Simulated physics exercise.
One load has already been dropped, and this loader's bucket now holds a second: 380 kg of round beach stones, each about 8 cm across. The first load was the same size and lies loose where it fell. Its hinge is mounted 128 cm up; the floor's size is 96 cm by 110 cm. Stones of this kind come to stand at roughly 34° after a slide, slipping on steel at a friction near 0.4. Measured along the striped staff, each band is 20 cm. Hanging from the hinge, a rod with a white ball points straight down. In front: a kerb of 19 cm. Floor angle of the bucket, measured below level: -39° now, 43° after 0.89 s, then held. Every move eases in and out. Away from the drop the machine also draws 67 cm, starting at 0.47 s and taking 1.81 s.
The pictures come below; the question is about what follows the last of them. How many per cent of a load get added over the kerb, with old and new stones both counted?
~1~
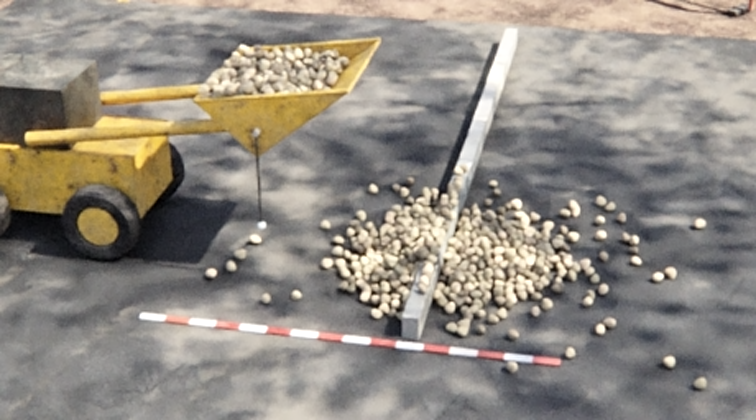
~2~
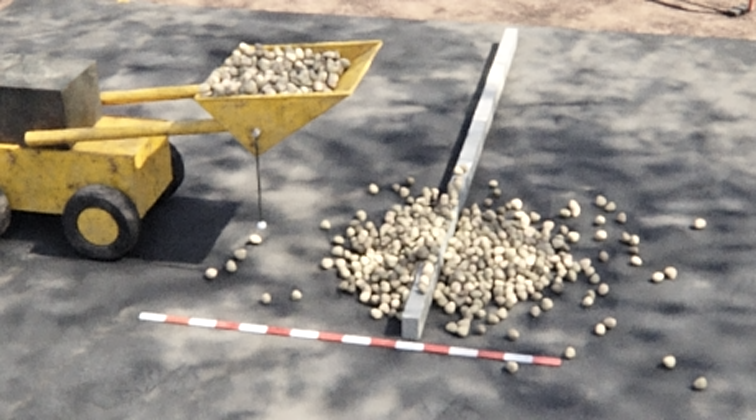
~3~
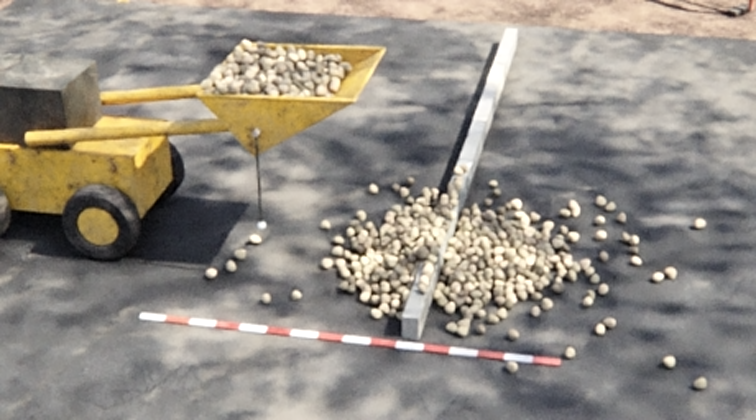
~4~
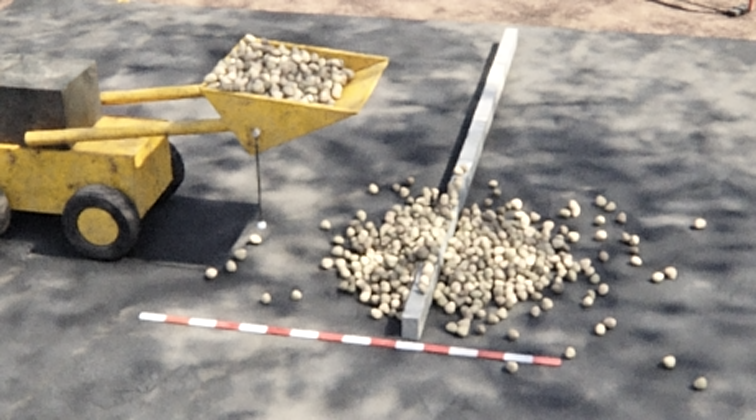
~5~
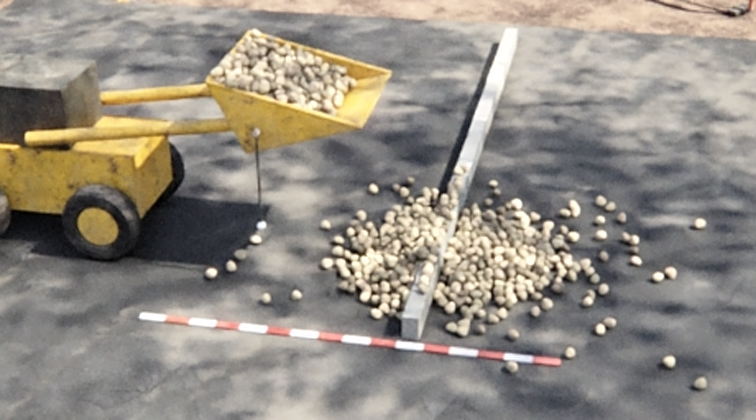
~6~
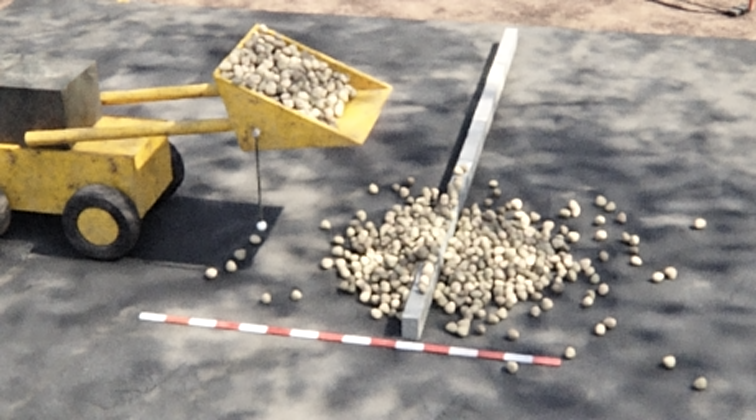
1 %.
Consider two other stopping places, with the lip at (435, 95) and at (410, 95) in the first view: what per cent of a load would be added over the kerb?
Roughly 55 and 25 per cent, in that order.
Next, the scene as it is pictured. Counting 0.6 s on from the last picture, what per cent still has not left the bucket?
Roughly 55 per cent is still inside.
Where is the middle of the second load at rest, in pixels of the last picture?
Middle: Approx. (362, 240) px.
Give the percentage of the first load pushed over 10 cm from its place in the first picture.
Roughly 5 % of them.
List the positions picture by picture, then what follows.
In the first frame, the bucket is at -39°, its lip at (349, 91); the top of the load is at (293, 57). The earlier load is highest near (436, 224), 24 cm above ground level, 51 % on this side of the kerb, 49 % over the kerb.
In the second frame, lip at (350, 94), floor tilted -37°, highest stones at (294, 57).
In the third frame, the bucket is at -33°, its lip at (354, 101); the top of the load is at (250, 56).
In the fourth frame, the bucket is at -26°, its lip at (358, 113); the top of the load is at (246, 50).
In the fifth frame, lip at (361, 127), floor tilted -18°, highest stones at (249, 46).
In the sixth frame, the bucket is at -8°, its lip at (362, 144); the top of the load is at (257, 42).
Then, 0.3 s after the last picture the floor is at 30°; in per cent of one load, 100 in the bucket, 51 on this side of the kerb, 49 over the kerb; the foremost stones are at (662, 280).
Then, 0.6 s after the last picture the floor is at 43°; in per cent of one load, 53 in the bucket, 98 on this side of the kerb, 49 over the kerb; the foremost stones are at (662, 280).
Then, 2.4 s after the last picture the floor is at 43°; in per cent of one load, 0 in the bucket, 150 on this side of the kerb, 50 over the kerb; the foremost stones are at (662, 280).
Then, 5.0 s after the last picture the floor is at 43°; in per cent of one load, 0 in the bucket, 150 on this side of the kerb, 50 over the kerb; the foremost stones are at (662, 280). Net gain over the kerb, 1.
